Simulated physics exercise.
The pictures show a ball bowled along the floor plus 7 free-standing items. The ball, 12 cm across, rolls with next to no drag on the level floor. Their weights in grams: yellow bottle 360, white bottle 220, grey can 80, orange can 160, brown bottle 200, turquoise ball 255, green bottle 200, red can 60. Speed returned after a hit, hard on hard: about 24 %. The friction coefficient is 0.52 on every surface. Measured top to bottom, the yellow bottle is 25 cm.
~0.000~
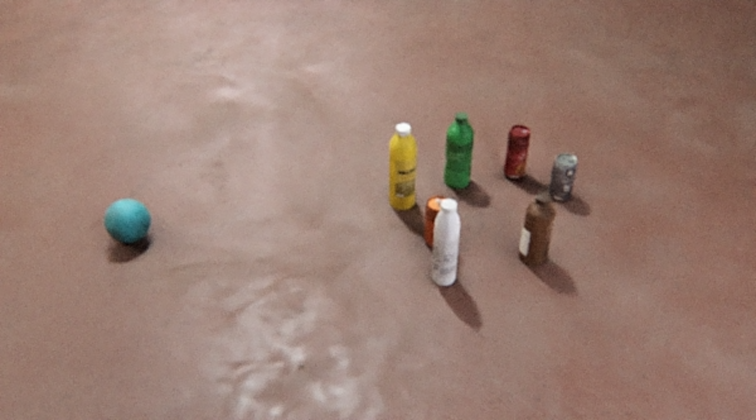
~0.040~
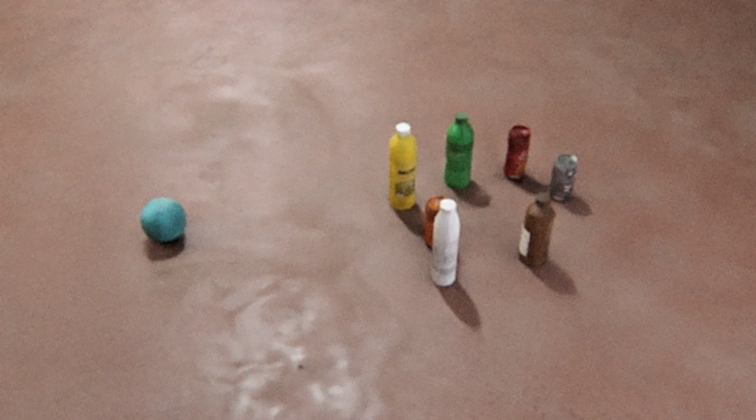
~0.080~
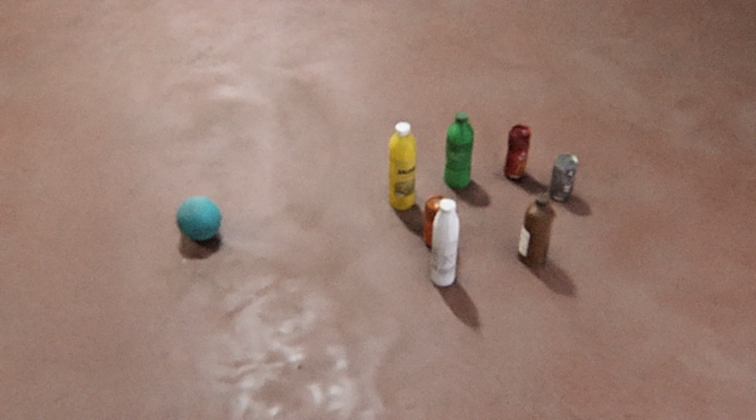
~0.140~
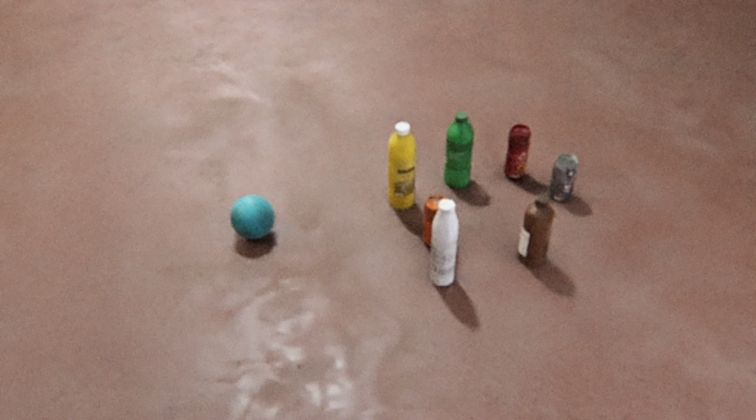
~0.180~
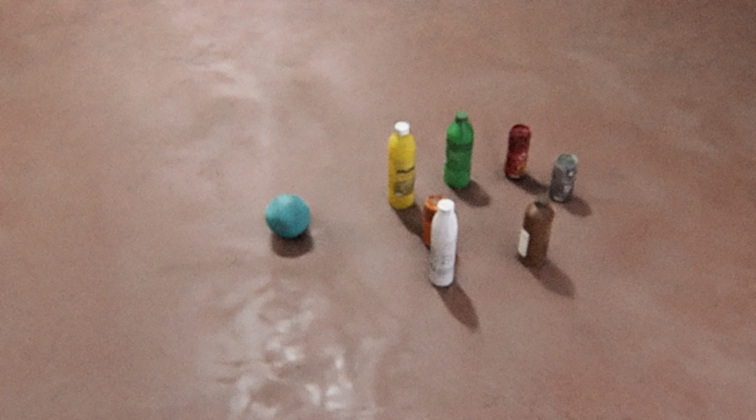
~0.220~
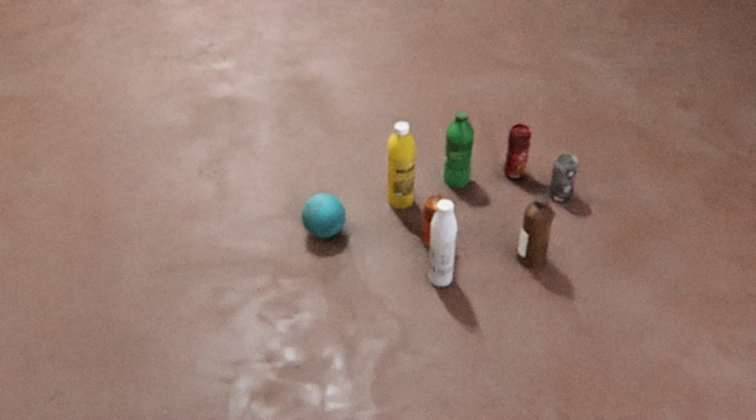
A turquoise ball rolls from left to right across a brownish floor, drawing closer to a standing group of yellow, white, green and brown bottles and red, orange and grey cans, which all stay still.
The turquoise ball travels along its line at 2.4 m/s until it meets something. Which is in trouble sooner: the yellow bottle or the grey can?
The latter of the two.
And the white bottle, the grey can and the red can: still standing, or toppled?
Here's how it ends: The white bottle never goes down, the grey can comes down, and the red can never goes down.
After 0.62 s, 111 cm rolled; turquoise ball near (534, 177); orange can on its side; brown bottle 18° off upright.
After 1.22 s, 154 cm rolled; turquoise ball near (640, 114); grey can on its side near (624, 187); orange can on its side; brown bottle on its side.
After 2.22 s, grey can on its side near (623, 186); orange can on its side; brown bottle on its side.
In the end (2.9 s), toppled on the floor, grey can, orange can and brown bottle; the other 4 under 8 cm from the start. At the end, from the last picture's camera, yellow bottle near (401, 165), grey can near (623, 186). Yellow bottle was never lost; grey can went at 0.74 s.
